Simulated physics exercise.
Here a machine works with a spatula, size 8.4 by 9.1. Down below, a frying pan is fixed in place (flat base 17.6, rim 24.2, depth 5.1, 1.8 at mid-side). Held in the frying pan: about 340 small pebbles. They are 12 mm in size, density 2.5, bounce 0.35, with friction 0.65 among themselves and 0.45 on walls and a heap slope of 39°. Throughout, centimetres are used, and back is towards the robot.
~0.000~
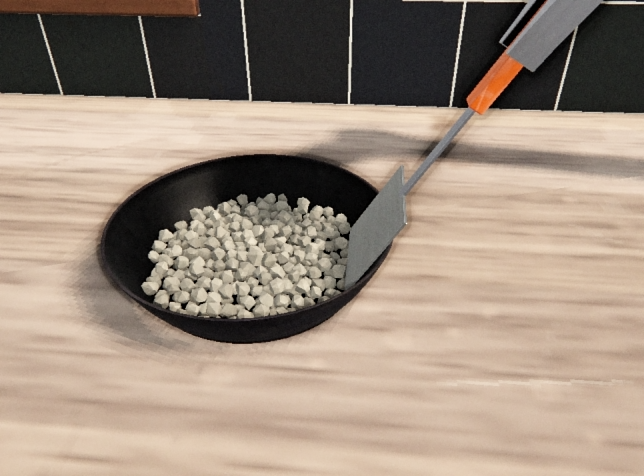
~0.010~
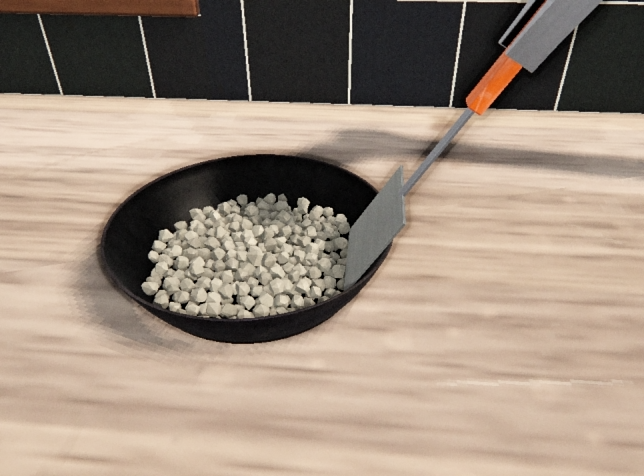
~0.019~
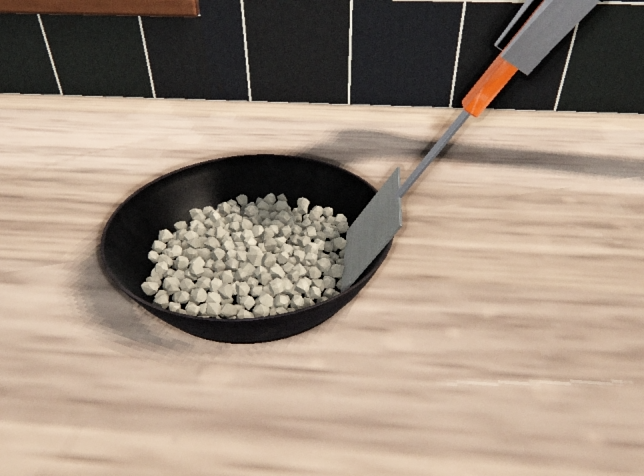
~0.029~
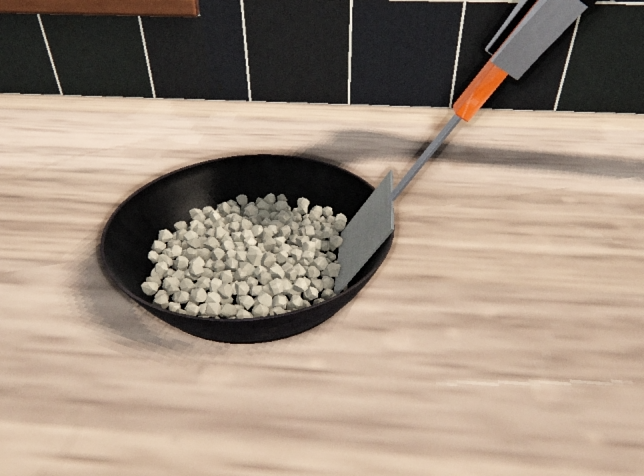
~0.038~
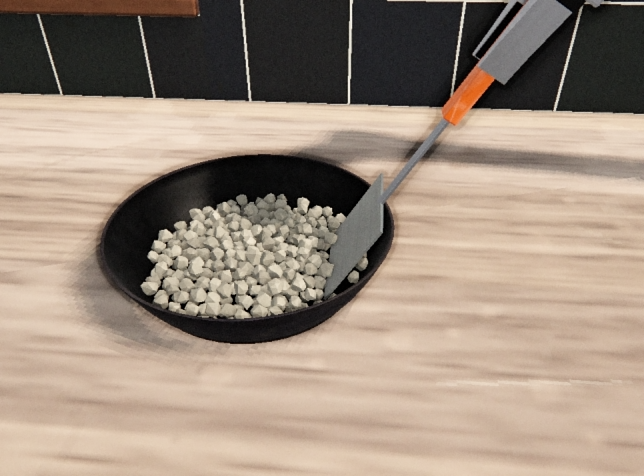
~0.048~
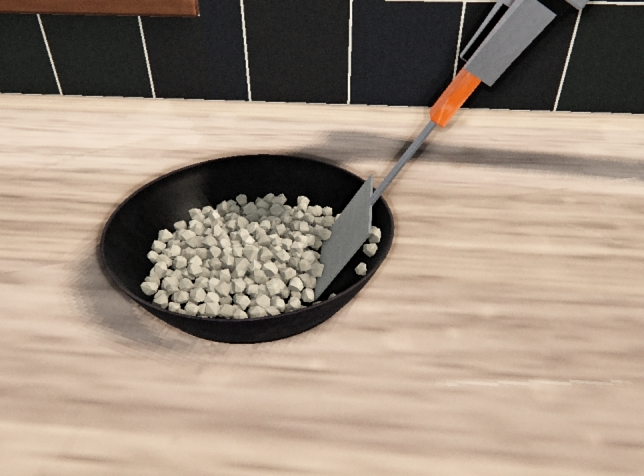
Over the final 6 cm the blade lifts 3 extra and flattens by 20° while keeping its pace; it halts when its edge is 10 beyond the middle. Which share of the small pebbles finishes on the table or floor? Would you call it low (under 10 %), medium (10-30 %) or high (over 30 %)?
I would call it high.
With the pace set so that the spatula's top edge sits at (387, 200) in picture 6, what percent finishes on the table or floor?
40 %.
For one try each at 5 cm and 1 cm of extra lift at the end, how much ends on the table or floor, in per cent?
Result: Approx. 40 % and 50 %, one try each.
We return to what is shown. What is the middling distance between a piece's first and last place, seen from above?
I'd estimate close to 8 centimetres.
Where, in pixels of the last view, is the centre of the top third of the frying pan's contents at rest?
It is centred near (183, 245).
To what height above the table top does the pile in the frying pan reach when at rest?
Some 5.0 cm above the table.
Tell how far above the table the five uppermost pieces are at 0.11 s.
Height: Approx. 11 cm.
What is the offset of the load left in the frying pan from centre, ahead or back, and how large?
Some 3.0 cm ahead of the centre.
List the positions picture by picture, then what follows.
The spatula top edge at (404, 192), sloping 59°; upper third of the load around (255, 244), from x 150 to 345, top at y 200; 344 in the frying pan, in the first picture.
The spatula top edge at (403, 192), sloping 59°; upper third of the load around (255, 244), from x 150 to 345, top at y 200, in the second picture.
The spatula top edge at (400, 194), sloping 59°; upper third of the load around (255, 244), from x 150 to 345, top at y 200, in the third picture.
The spatula top edge at (392, 197), sloping 59°; upper third of the load around (256, 246), from x 150 to 345, top at y 200, in the fourth picture.
The spatula top edge at (382, 200), sloping 59°; upper third of the load around (258, 245), from x 150 to 360, top at y 200, in the fifth picture.
The spatula top edge at (371, 201), sloping 59°; upper third of the load around (265, 244), from x 150 to 375, top at y 200; 344 in the frying pan, in the sixth picture.
After 0.11 s, sloping 59°, highest piece 16 above the table; 340 in the frying pan, 4 on the blade or in flight.
After 0.17 s, sloping 54°, highest piece 23 above the table; 337 in the frying pan, 7 on the blade or in flight.
After 0.40 s, sloping 39°, highest piece 25 above the table; 194 in the frying pan, 42 on the table or floor, 108 on the blade or in flight.
After 1.45 s, sloping 39°, highest piece 5 above the table; 194 in the frying pan, 150 on the table or floor.
In the end, 194 in the frying pan, 150 on the table or floor. That is 44 % on the table or floor.
